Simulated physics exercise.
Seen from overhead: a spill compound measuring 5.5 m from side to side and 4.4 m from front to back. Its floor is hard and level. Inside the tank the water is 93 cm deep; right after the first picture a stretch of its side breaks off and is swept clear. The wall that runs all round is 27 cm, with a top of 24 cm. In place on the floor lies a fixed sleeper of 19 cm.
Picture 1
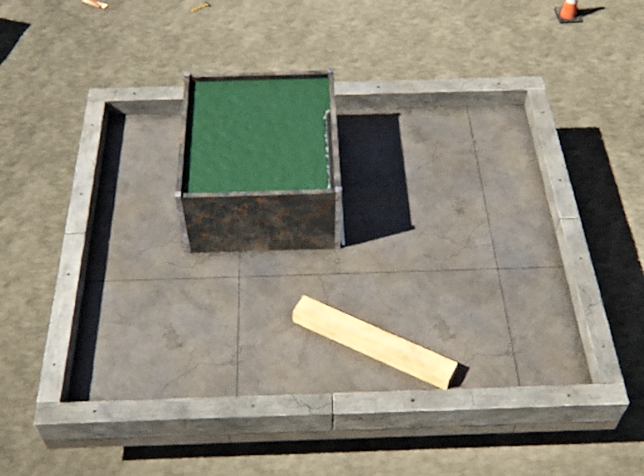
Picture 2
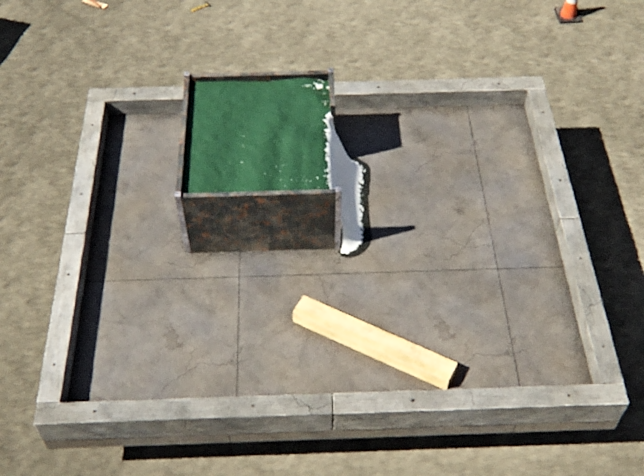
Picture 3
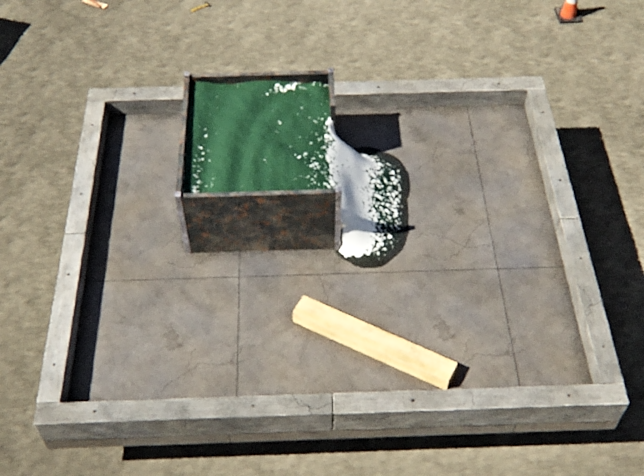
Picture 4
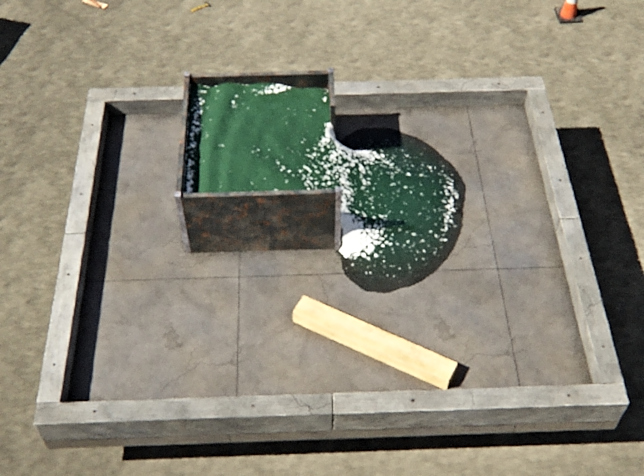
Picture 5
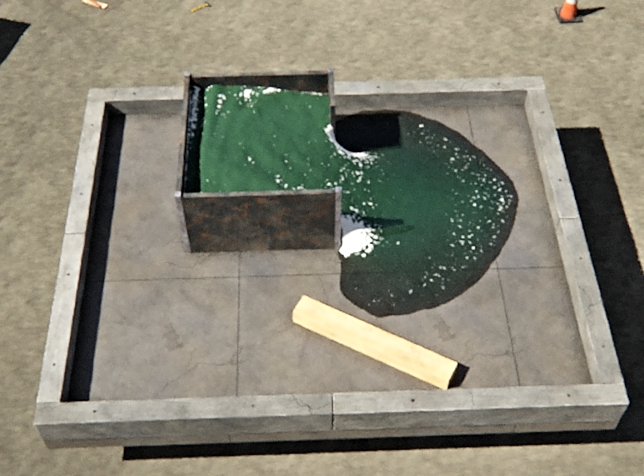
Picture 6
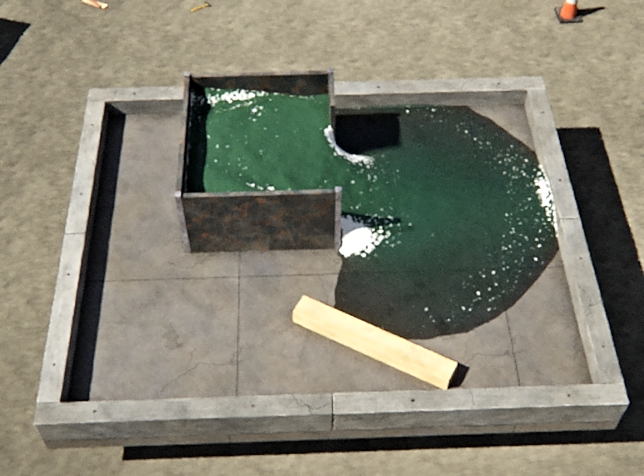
In a low-walled concrete compound, green water pouring from the right side of a tank and spreading across the floor past a timber.
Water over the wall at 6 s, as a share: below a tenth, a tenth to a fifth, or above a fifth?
Honestly, the middle range is it.
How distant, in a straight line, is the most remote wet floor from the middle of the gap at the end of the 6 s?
I'd put it close to 4.0 m.
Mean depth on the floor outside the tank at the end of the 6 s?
It's about 10 cm.
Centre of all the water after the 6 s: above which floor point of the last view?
The water's centre sits at about (357, 235).
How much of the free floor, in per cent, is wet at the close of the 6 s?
I'd guess around 95 %.
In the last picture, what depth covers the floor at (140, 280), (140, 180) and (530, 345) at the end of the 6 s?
Spot by spot: Some 5, 3, then 21 cm.
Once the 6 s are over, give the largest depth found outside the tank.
22 cm or so.
A moment later water covers 45 % of the floor and is deepest (45 cm) near (347, 206); 0 % is over the wall.
Soon after water covers 45 % of the floor and is deepest (42 cm) near (515, 108); 1 % is over the wall.
Next water covers 45 % of the floor and is deepest (44 cm) near (583, 395); 12 % is over the wall.
Later on water covers 60 % of the floor and is deepest (30 cm) near (461, 384); 15 % is over the wall.
At the end water covers 80 % of the floor and is deepest (22 cm) near (461, 384); 15 % is over the wall.
